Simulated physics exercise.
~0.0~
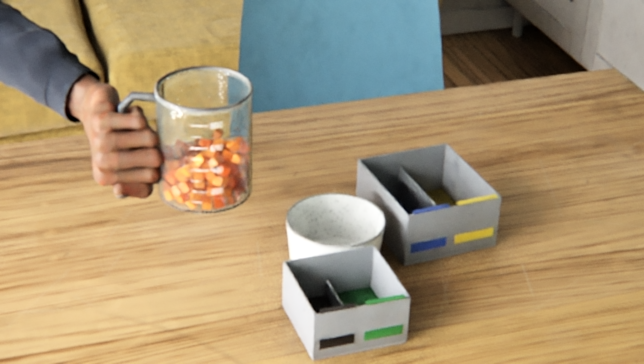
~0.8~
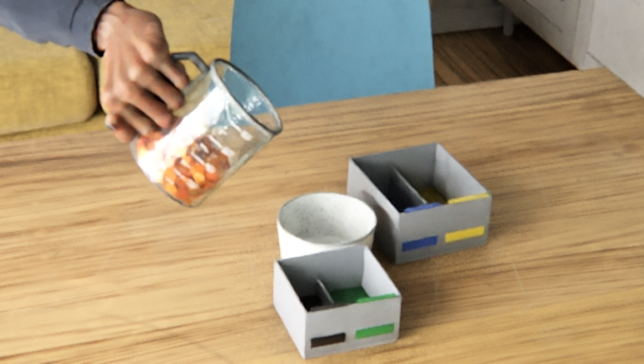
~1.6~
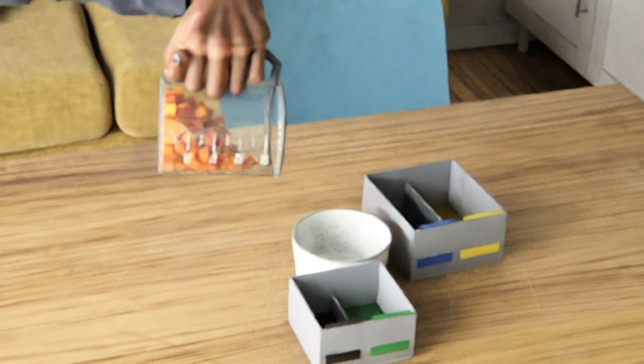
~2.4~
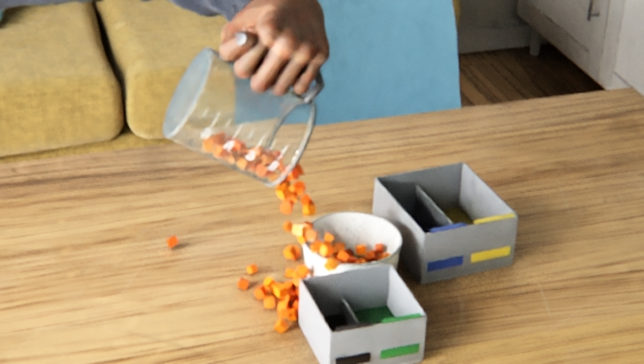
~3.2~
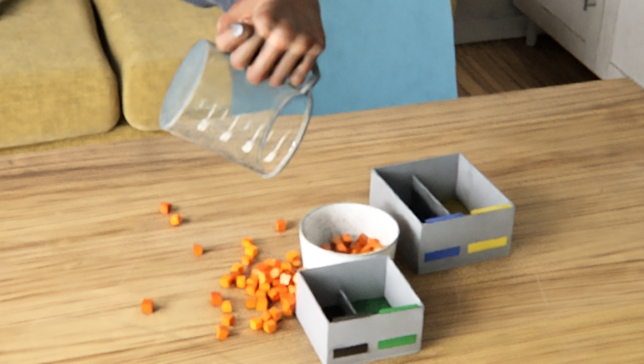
On a wooden table, a hand tipping a glass jug of orange cubes, some landing in a white dish and many spilling outside.
